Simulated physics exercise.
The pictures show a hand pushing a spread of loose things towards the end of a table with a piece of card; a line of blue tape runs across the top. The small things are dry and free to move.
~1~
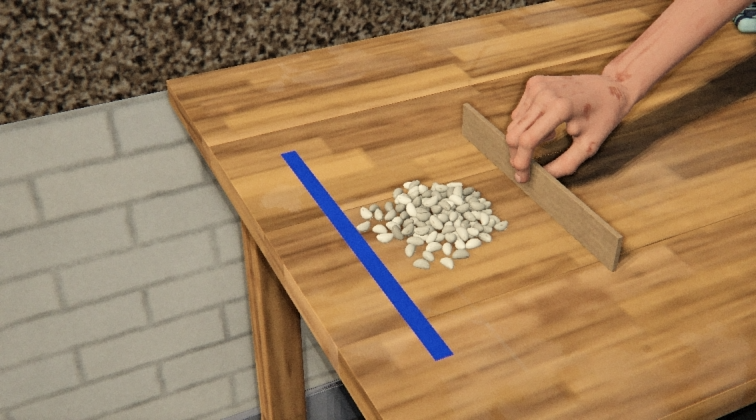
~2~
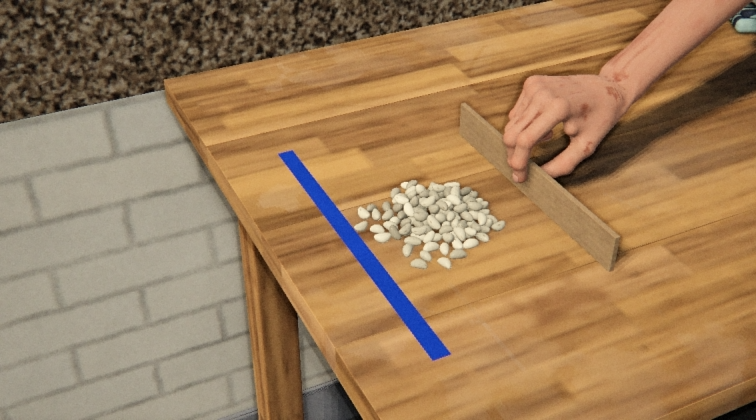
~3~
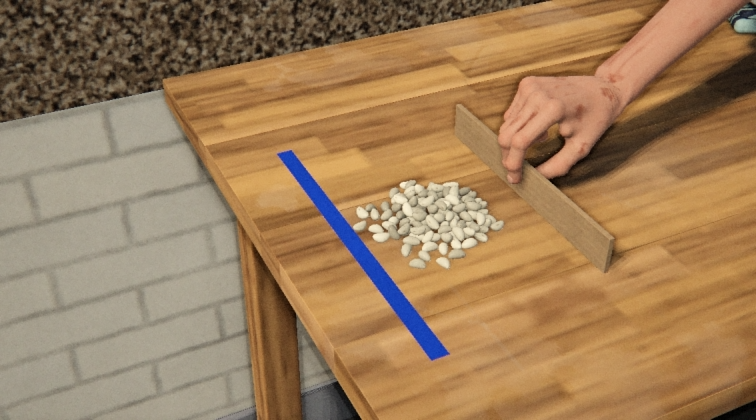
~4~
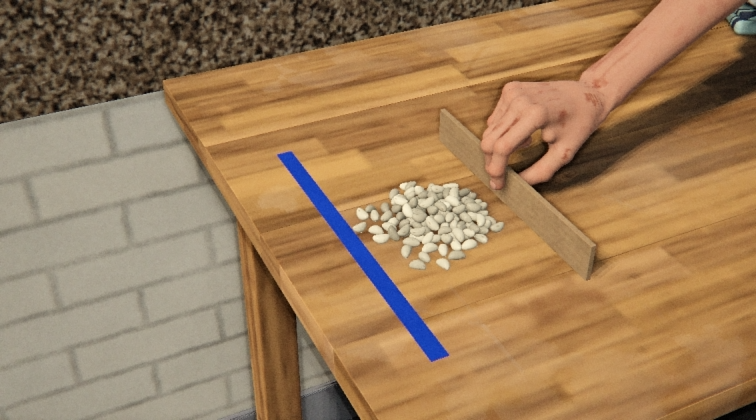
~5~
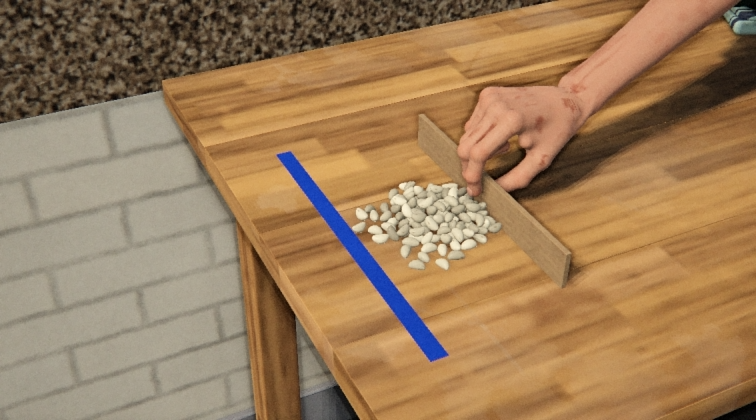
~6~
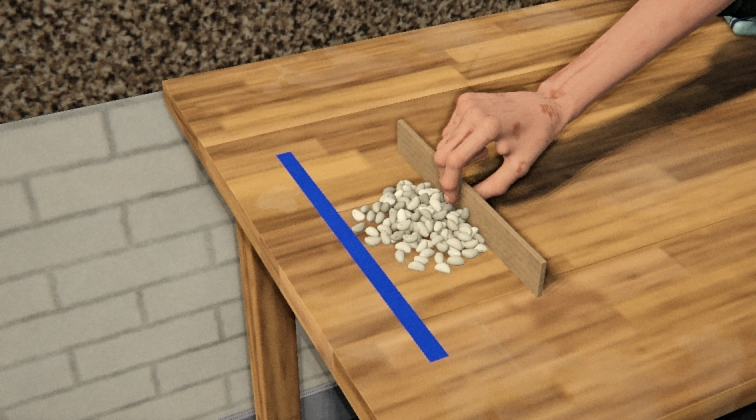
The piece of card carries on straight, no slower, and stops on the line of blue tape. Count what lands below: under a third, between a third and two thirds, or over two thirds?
The floor gets under a third.
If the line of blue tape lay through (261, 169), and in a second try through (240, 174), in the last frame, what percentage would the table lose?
First some 60, then 100 per cent.
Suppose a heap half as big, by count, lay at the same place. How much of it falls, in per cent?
Close to 10 per cent.
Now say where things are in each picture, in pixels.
The first frame shows piece of card at (604, 242), at rest; blue tape at (294, 161), about a palm's width from the edge; edge at (286, 267); the heap at (437, 213), white beans.
The second frame shows piece of card at (602, 241), at rest.
The third frame shows piece of card at (596, 243); the heap at (434, 212).
The fourth frame shows piece of card at (578, 250).
The fifth frame shows piece of card at (554, 258); the heap at (432, 214).
The sixth frame shows piece of card at (530, 266); blue tape at (290, 162); edge at (281, 268); the heap at (424, 226), most pushed along.
Soon, piece of card still moving, near (403, 200); heap all on the table, its front near (329, 262).
A while on, piece of card stopped at the blue tape; heap a small part over the edge.
Towards the end, piece of card stopped at the blue tape; heap about a quarter over the edge.
Finally, piece of card stopped at the blue tape; heap about a quarter over the edge.
